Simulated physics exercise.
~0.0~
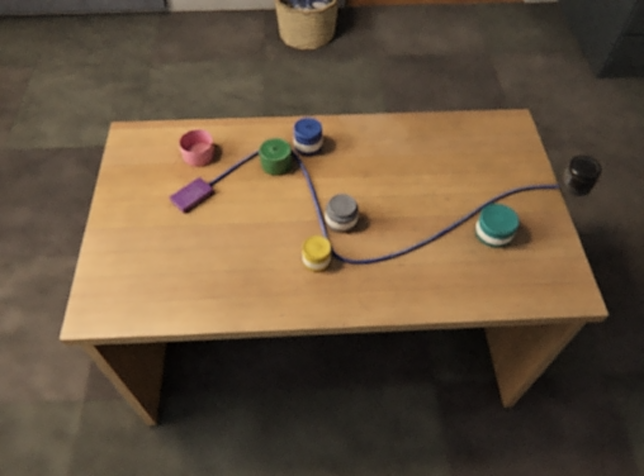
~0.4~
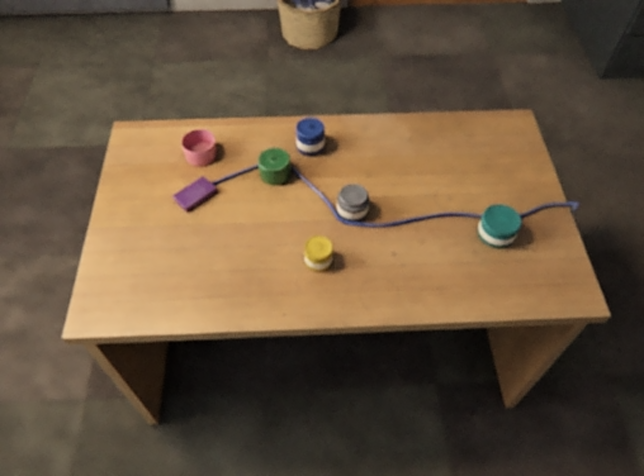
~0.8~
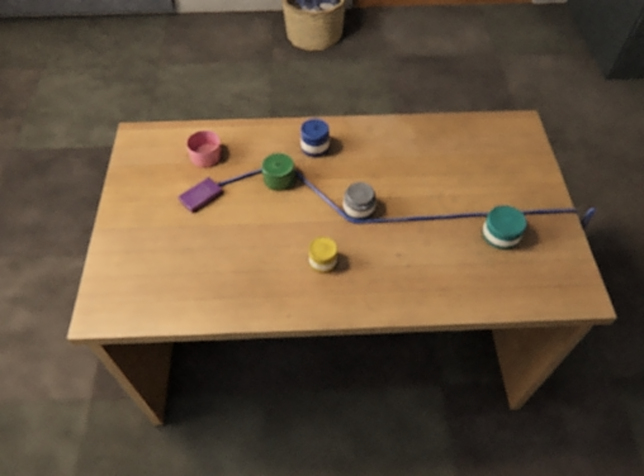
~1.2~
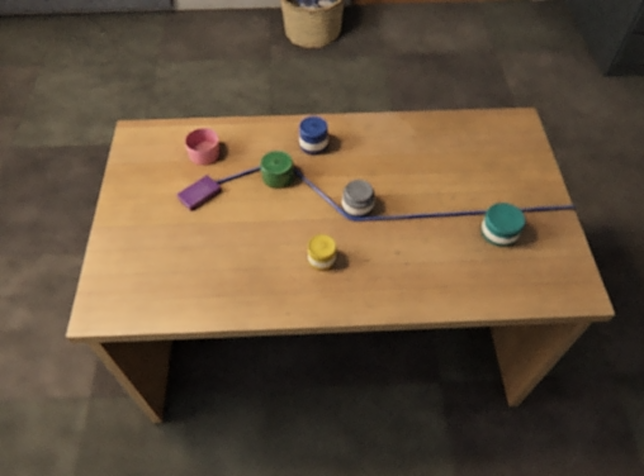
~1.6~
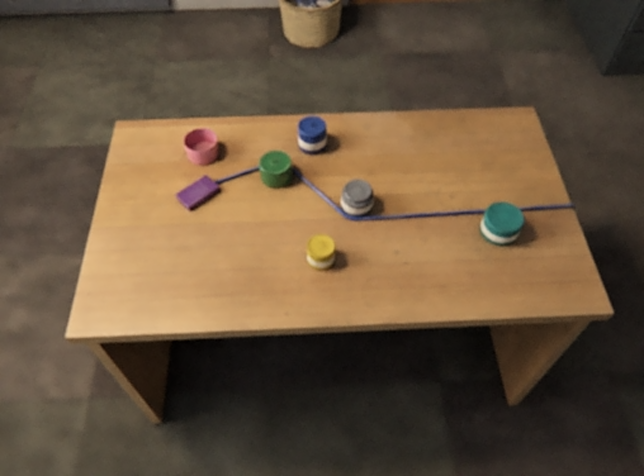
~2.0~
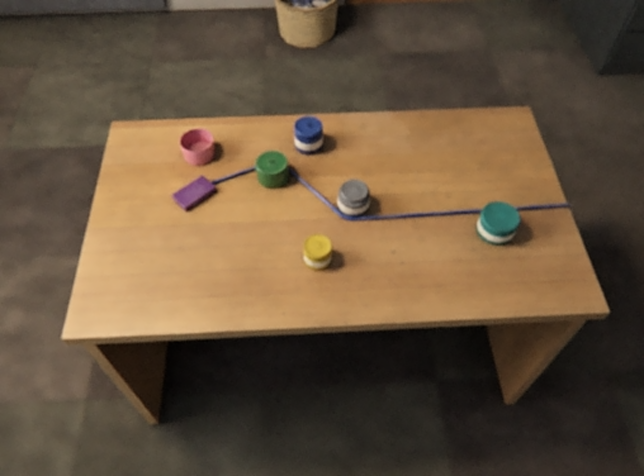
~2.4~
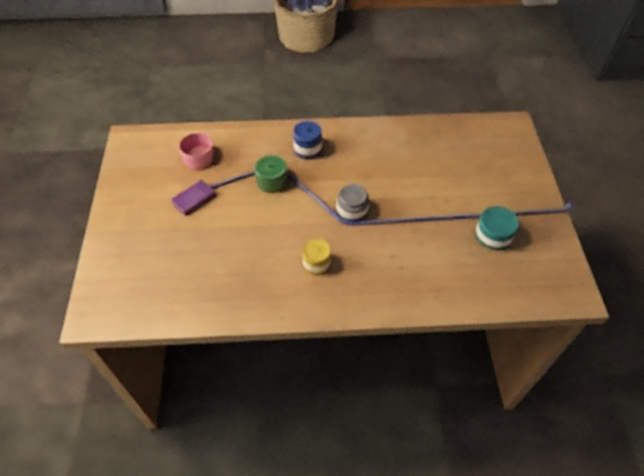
Wooden desk with a blue cable pulling taut as a dark object drops off the right side, nudging green and grey containers.
